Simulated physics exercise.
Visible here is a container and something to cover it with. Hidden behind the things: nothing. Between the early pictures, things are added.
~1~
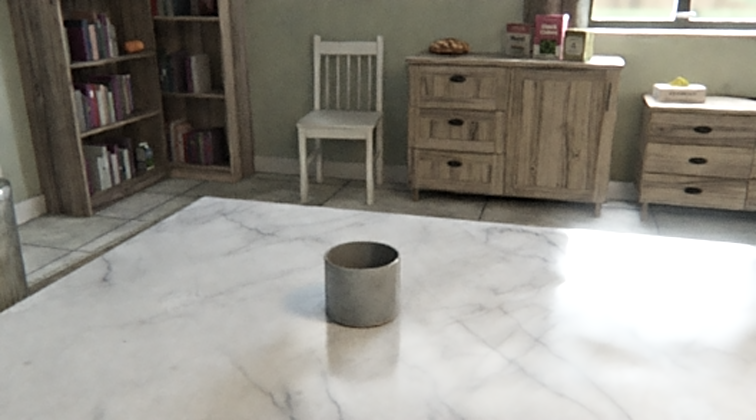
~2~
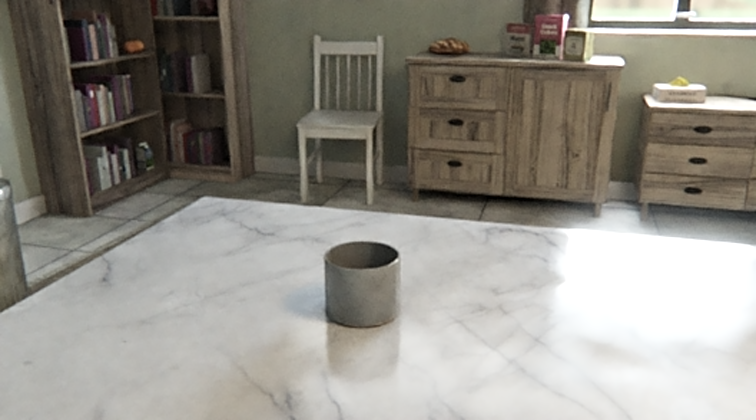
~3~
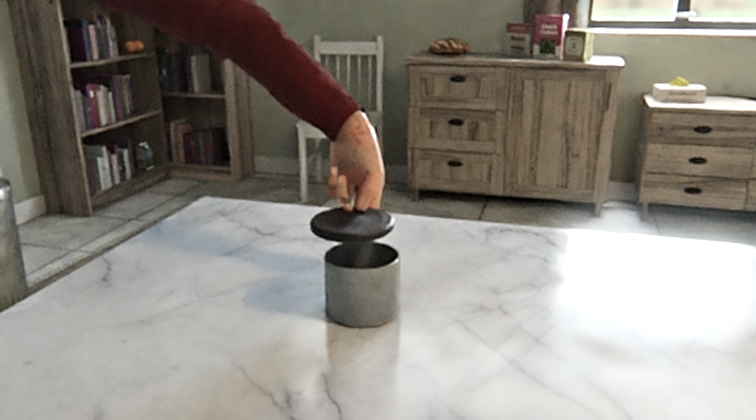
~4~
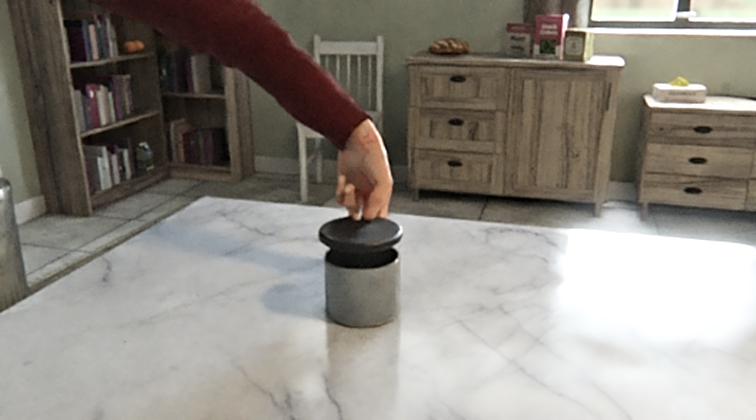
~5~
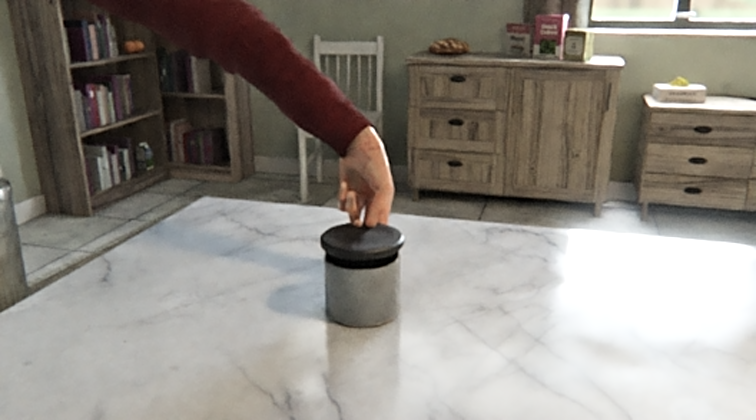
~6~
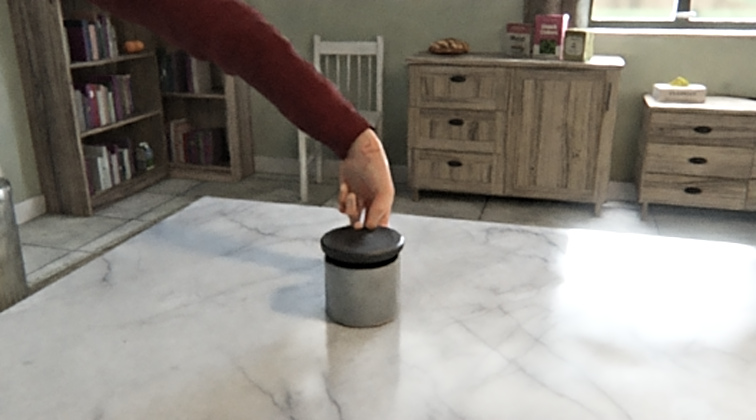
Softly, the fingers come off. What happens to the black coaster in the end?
It stays on top, covering the opening.
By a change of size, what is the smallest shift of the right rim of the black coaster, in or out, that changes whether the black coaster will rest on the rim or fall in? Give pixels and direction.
Shift it left by around 4 pixels.
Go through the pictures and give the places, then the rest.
The first picture shows jug (363, 283).
The second picture shows jug (363, 283).
The third picture shows still on the way; black coaster (352, 224); jug (363, 283).
The fourth picture shows still on the way; black coaster (361, 233); jug (363, 283).
The fifth picture shows still on the way; black coaster (362, 240); jug (363, 283).
The sixth picture shows in place, still held; black coaster (362, 243); jug (363, 283).
Then, 0.10 s later than the last frame, black coaster moving near (362, 250).
When it is over, the black coaster rests on the rim, near (362, 250).
